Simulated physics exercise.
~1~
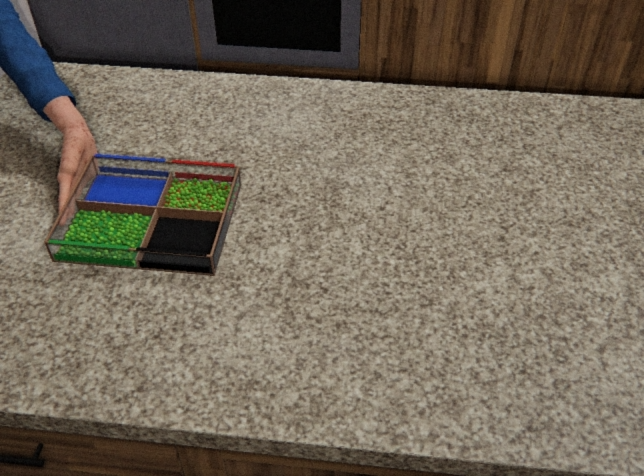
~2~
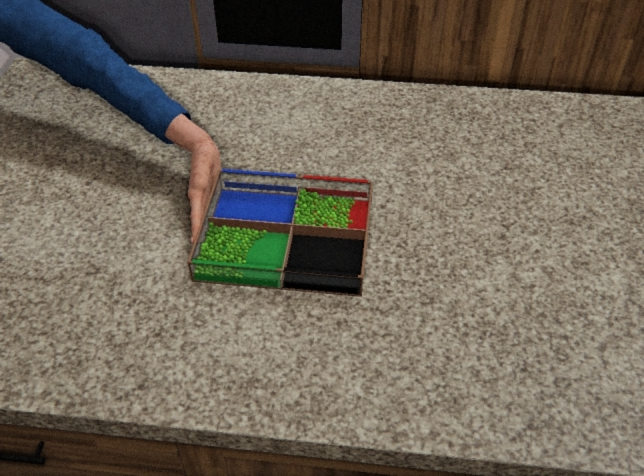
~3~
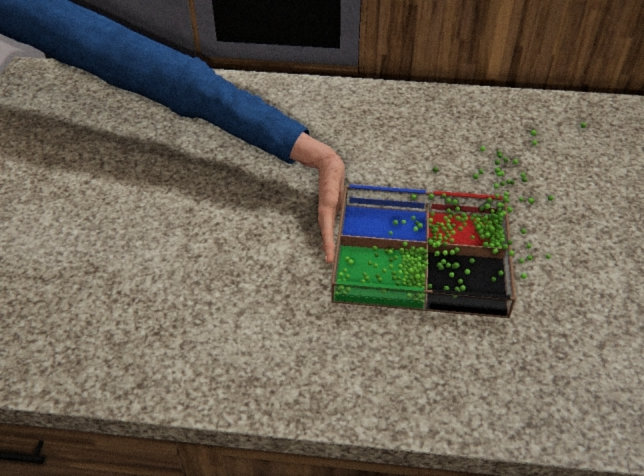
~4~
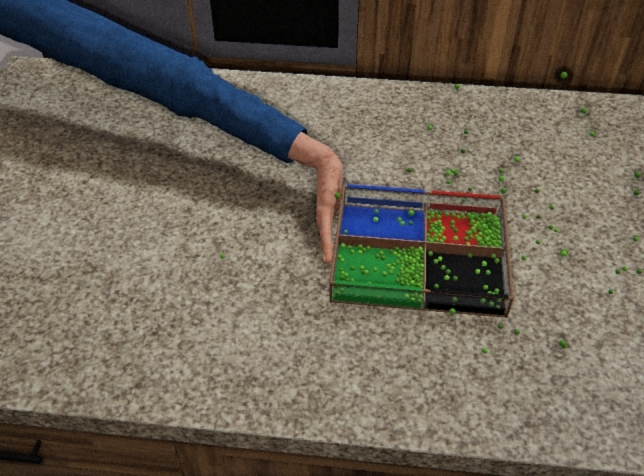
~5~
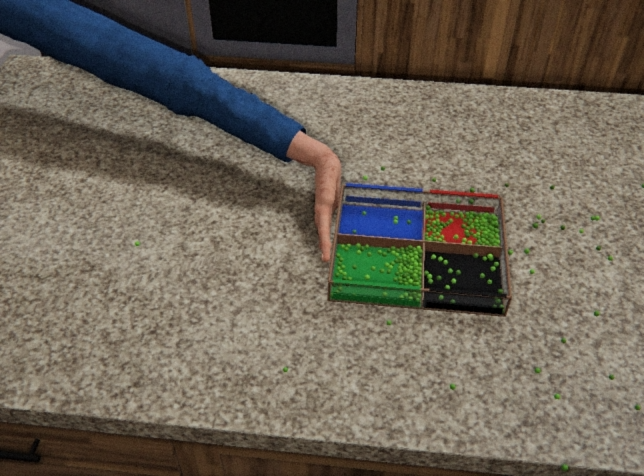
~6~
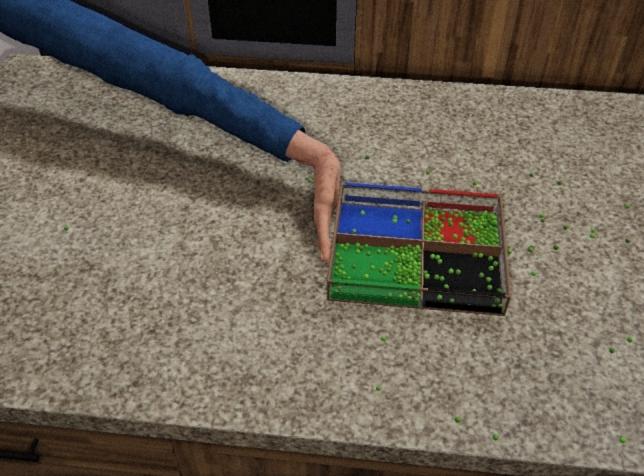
A divided tray of green peas was pushed rightward across a speckled countertop by a hand, then stopped abruptly, sending peas flying over its partitions and rim; most settled in the red and green sections, some in the black and blue, others scattered outside.
